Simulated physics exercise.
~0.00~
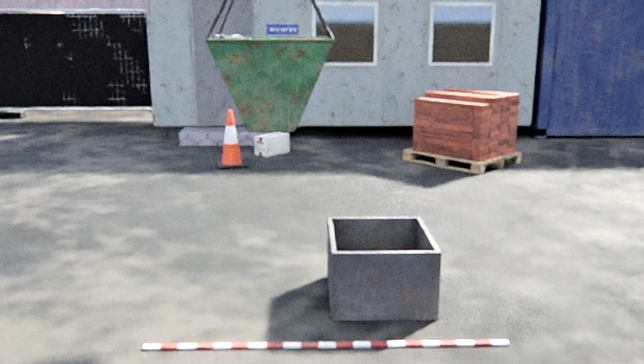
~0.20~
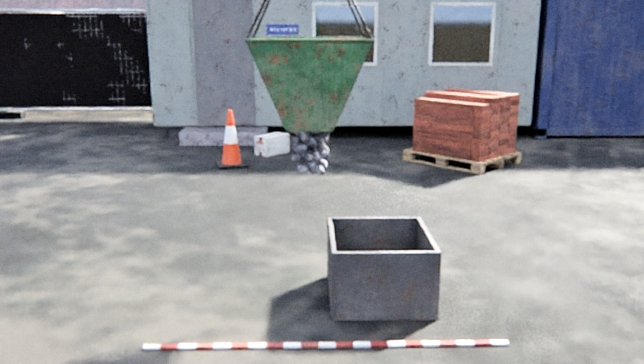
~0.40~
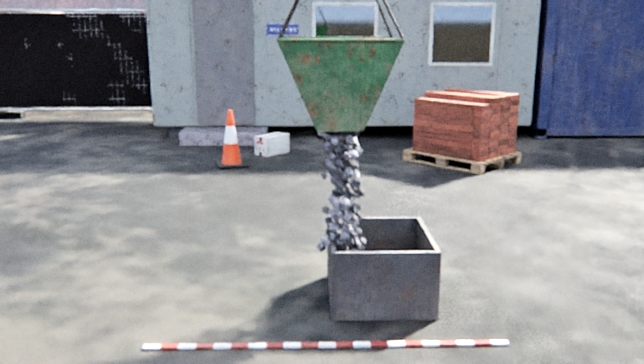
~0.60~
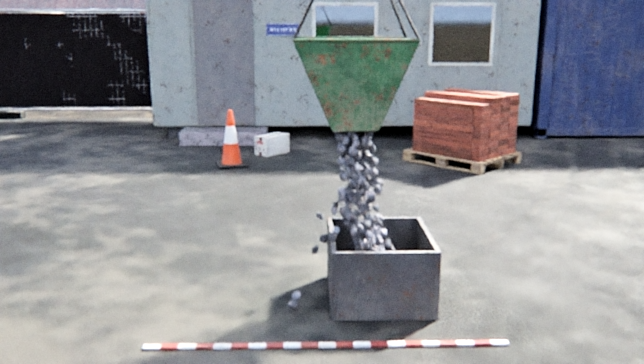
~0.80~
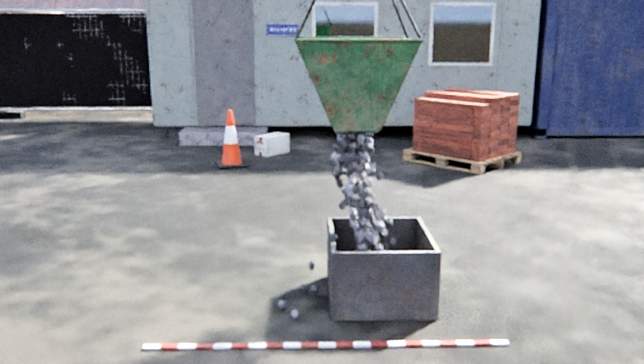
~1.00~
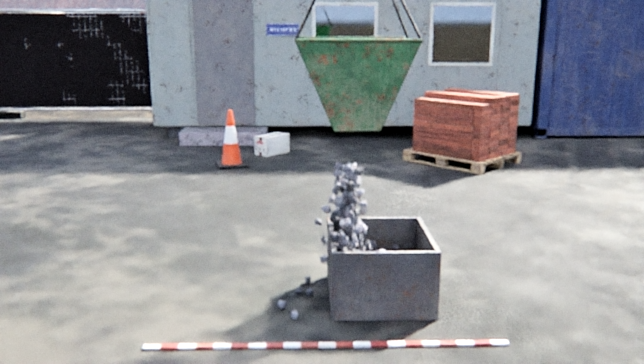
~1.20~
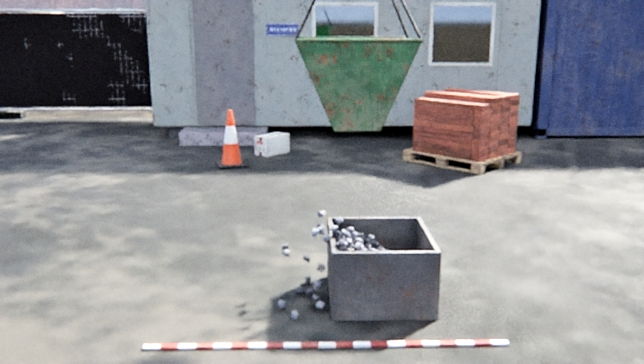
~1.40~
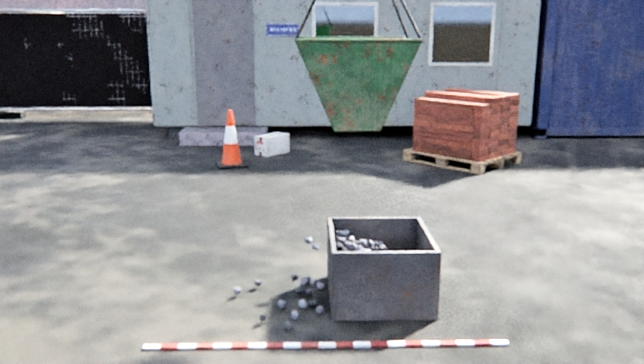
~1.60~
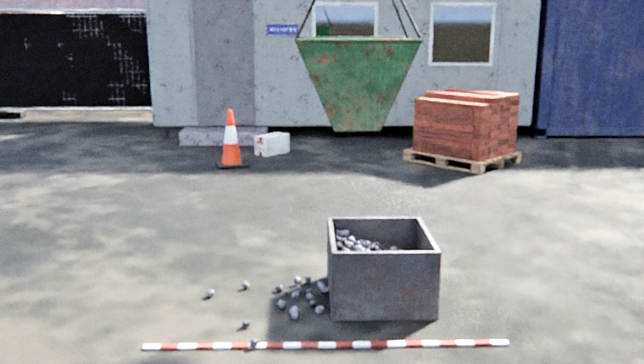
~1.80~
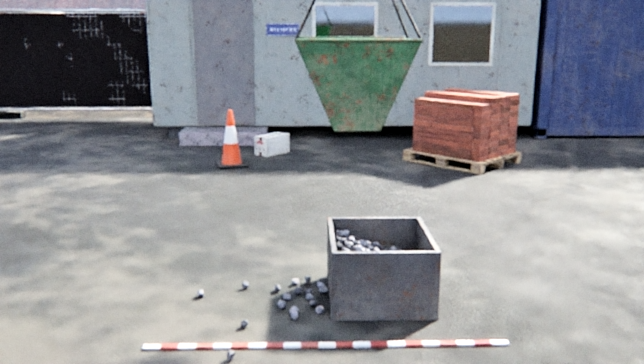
Green hopper moving right and pouring grey stones into an open bin, most landing inside and a few scattering left.
